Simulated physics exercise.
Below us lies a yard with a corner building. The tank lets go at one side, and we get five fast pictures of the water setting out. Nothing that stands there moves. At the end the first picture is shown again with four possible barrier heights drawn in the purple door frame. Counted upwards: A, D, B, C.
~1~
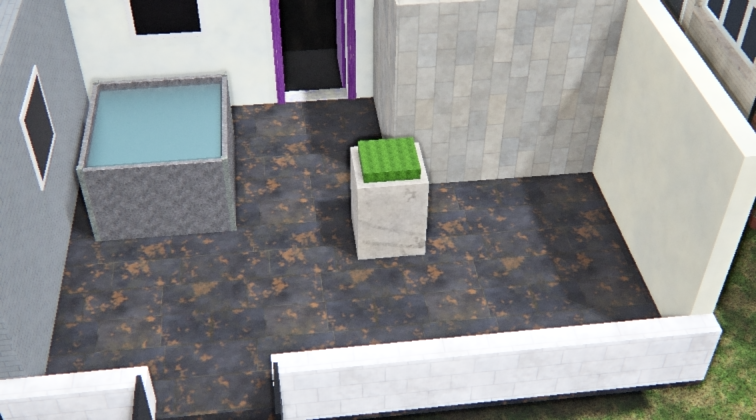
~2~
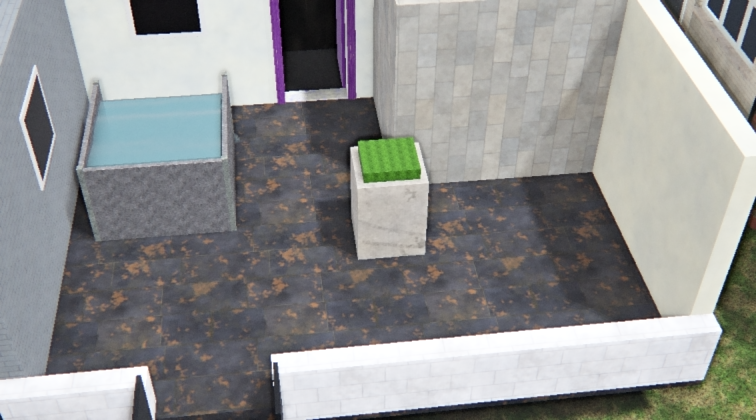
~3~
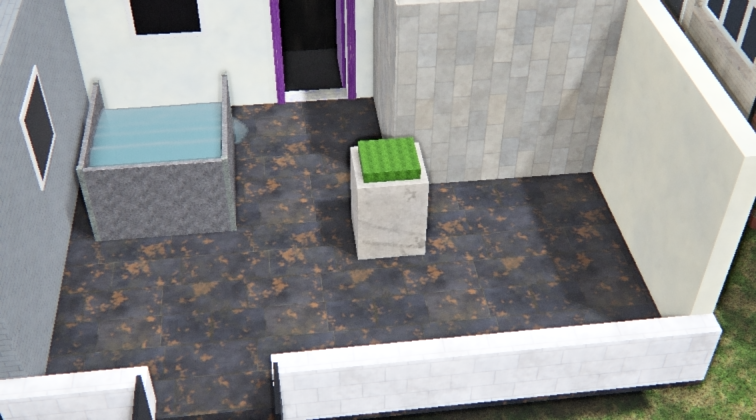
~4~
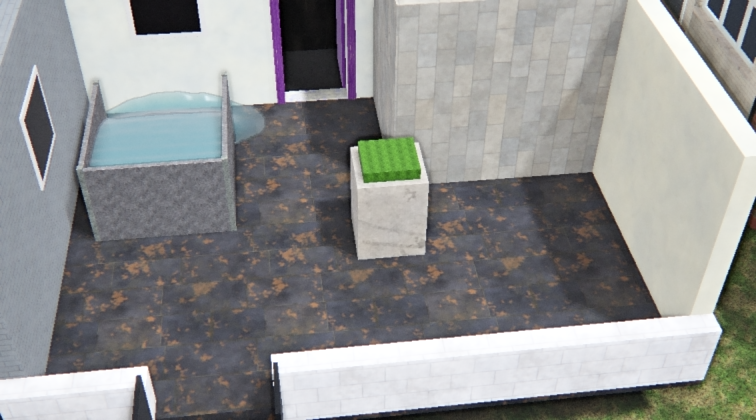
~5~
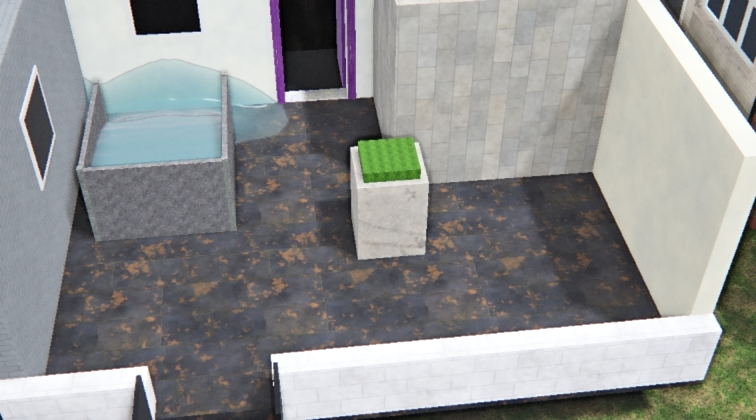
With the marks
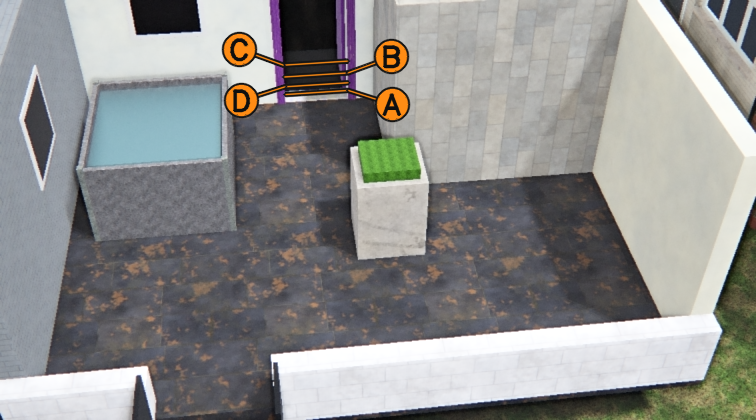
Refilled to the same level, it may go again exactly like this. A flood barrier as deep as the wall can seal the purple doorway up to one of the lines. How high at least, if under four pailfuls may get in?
Go for D.
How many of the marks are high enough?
Three of the four.
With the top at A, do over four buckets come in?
Yes.
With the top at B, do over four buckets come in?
No, not at all.
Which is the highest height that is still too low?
Height A.
On the marked copy, A at (317, 92); B at (316, 74); C at (315, 63); D at (316, 84); from the bottom up A, D, B, C.
If A is chosen, about 8 bucketfuls get in.
If B is chosen, nothing gets over.
If C is chosen, nothing gets over.
If D is chosen, a bucket or two gets in.
